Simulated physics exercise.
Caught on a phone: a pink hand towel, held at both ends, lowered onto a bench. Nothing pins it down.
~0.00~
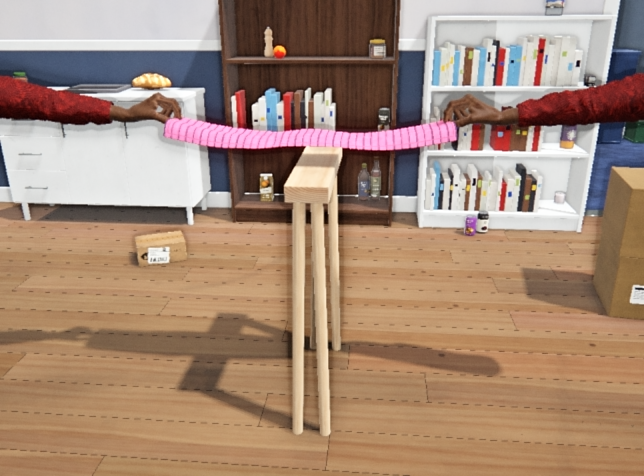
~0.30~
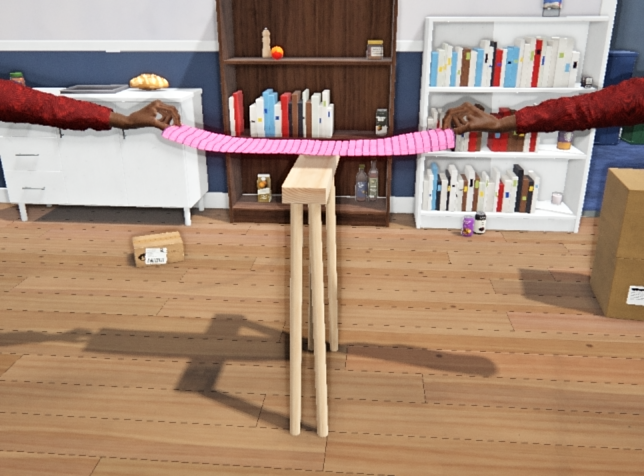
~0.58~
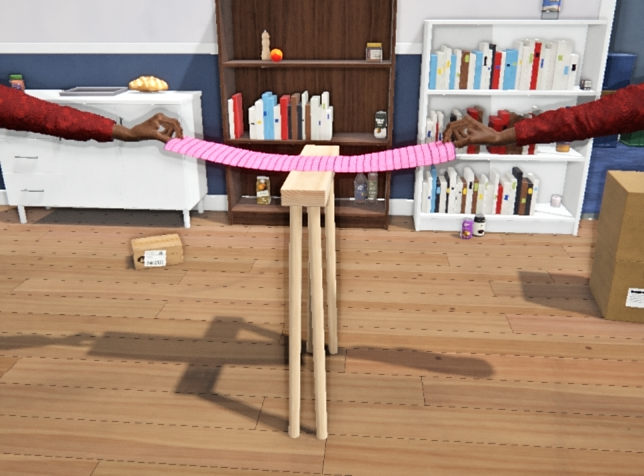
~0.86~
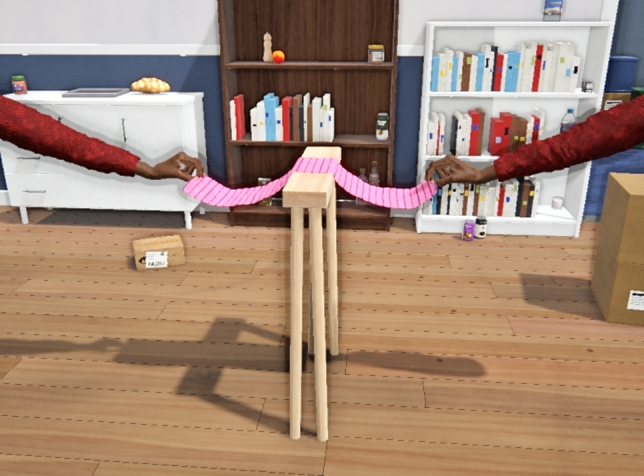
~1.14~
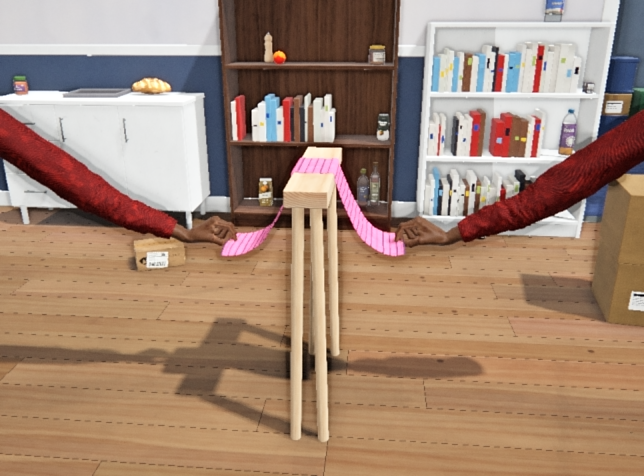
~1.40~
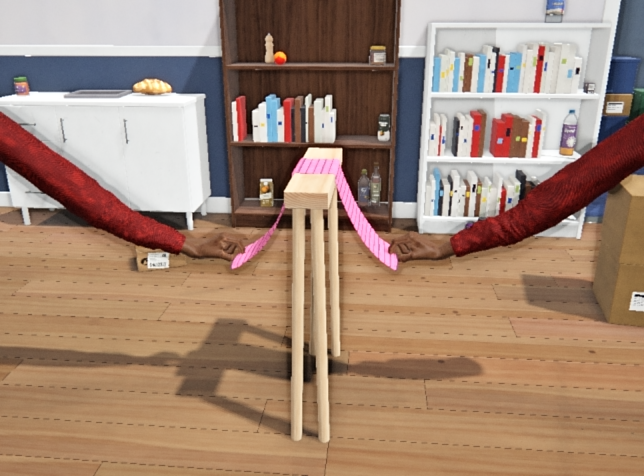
At the start, two hands in red sleeves hold a pink towel stretched by its ends just above a narrow wooden bench. The hands lower it until its middle rests across the top, then bring the ends down and inward, leaving the towel draped over the bench with both sides sloping downward.
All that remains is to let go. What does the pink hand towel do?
Outcome: The pink hand towel hangs there.
Around 1.76 s, hand towel hanging on both sides, left end near (305, 282), right end near (327, 275).
Around 2.34 s, hand towel hanging on both sides, left end near (278, 278), right end near (361, 273).
Around 3.24 s, hand towel hanging on both sides, left end near (296, 281), right end near (346, 275).
Finally, hand towel hanging on both sides, left end near (310, 281), right end near (332, 275). The pink hand towel keeps its place.
